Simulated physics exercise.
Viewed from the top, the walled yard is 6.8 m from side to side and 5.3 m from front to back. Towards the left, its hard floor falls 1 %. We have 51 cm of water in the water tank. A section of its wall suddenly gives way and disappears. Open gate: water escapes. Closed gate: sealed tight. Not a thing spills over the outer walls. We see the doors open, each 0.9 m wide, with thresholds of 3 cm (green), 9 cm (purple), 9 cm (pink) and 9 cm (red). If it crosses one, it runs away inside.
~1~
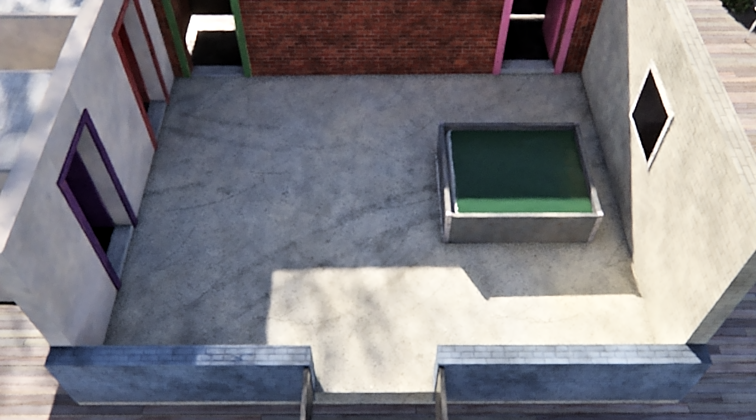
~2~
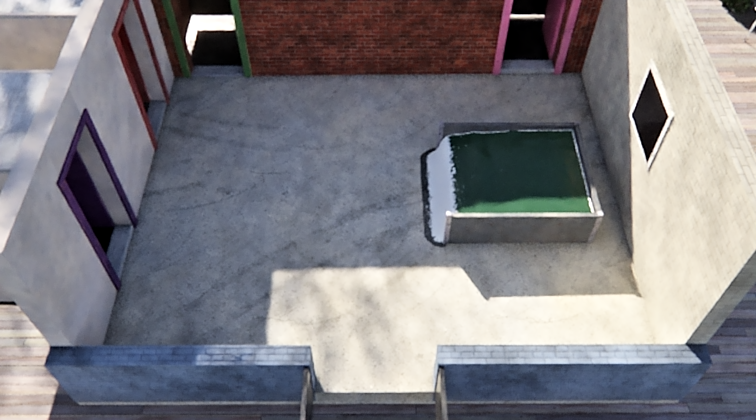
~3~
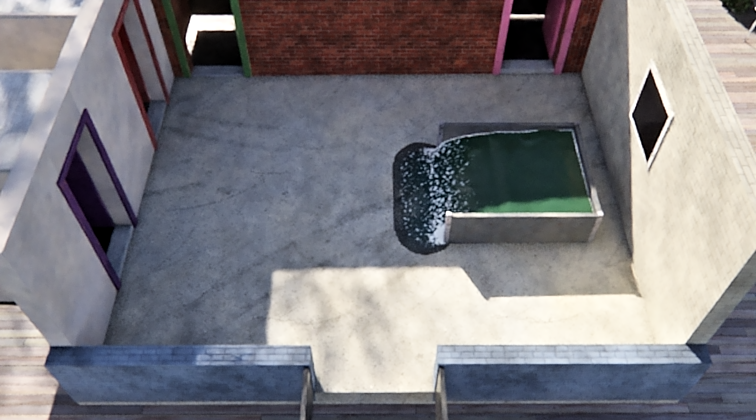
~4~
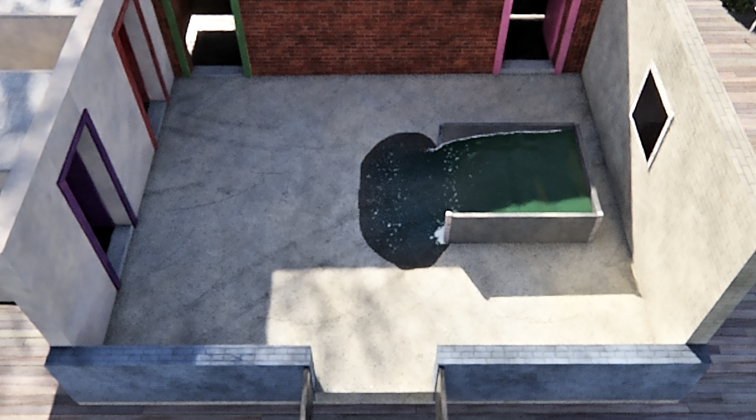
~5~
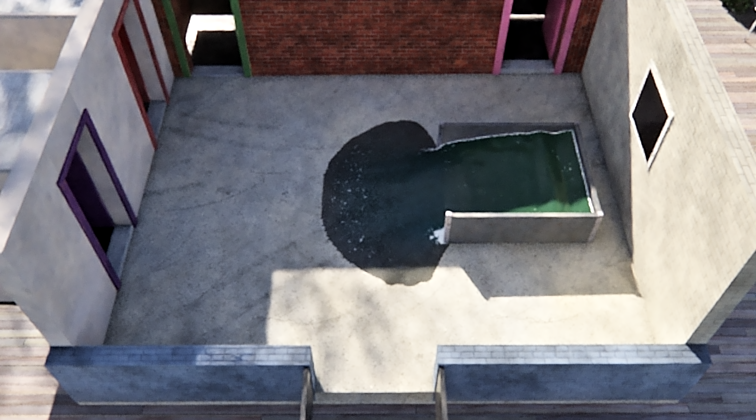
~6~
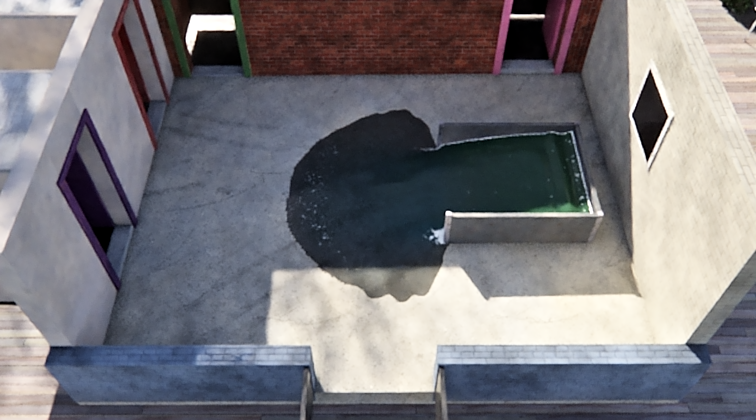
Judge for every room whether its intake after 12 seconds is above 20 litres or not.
At the green door it looks set to land over the limit; at the purple door it looks set to land over the limit; at the pink door it looks set to land under the limit; at the red door it looks set to land over the limit.
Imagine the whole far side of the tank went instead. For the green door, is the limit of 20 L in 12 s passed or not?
In that case, green door: More than that.
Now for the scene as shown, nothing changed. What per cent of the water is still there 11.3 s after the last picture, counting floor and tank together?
Share still there: About 76 %.
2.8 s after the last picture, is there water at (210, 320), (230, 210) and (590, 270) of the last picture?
Submerged, submerged, untouched.
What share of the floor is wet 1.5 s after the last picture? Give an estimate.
Covered: Roughly 55 %.
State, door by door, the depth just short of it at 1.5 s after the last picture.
In cm: Green 1, purple 18, pink 0, red 15.
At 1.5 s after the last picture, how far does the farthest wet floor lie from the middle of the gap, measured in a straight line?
About 4.8 m out.
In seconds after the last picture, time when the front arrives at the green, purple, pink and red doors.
Arrival times: Green 1.6 seconds, purple 1.0 seconds, pink 10.5 seconds, red 1.2 seconds.
Then, 0.7 s after the last picture water covers 40 % of the floor and is deepest (20 cm) near (431, 207); green door not reached, purple door not reached, pink door not reached, red door not reached.
Then, 1.5 s after the last picture water covers 55 % of the floor and is deepest (20 cm) near (140, 209); green door not reached, purple door 18 cm at the sill, 6 L in, pink door not reached, red door 15 cm at the sill, 1 L in.
Then, 2.8 s after the last picture water covers 60 % of the floor and is deepest (22 cm) near (96, 375); green door 13 cm at the sill, 17 L in, purple door 16 cm at the sill, 47 L in, pink door not reached, red door 15 cm at the sill, 29 L in.
Then, 6.3 s after the last picture water covers 65 % of the floor and is deepest (9 cm) near (162, 128); green door 7 cm at the sill, 118 L in, purple door 8 cm at the sill, 67 L in, pink door not reached, red door 8 cm at the sill, 51 L in.
Then, 11.3 s after the last picture water covers 90 % of the floor and is deepest (6 cm) near (150, 171); green door 6 cm at the sill, 164 L in, purple door 6 cm at the sill, 67 L in, pink door 2 cm at the sill, 0 L in, red door 6 cm at the sill, 51 L in.
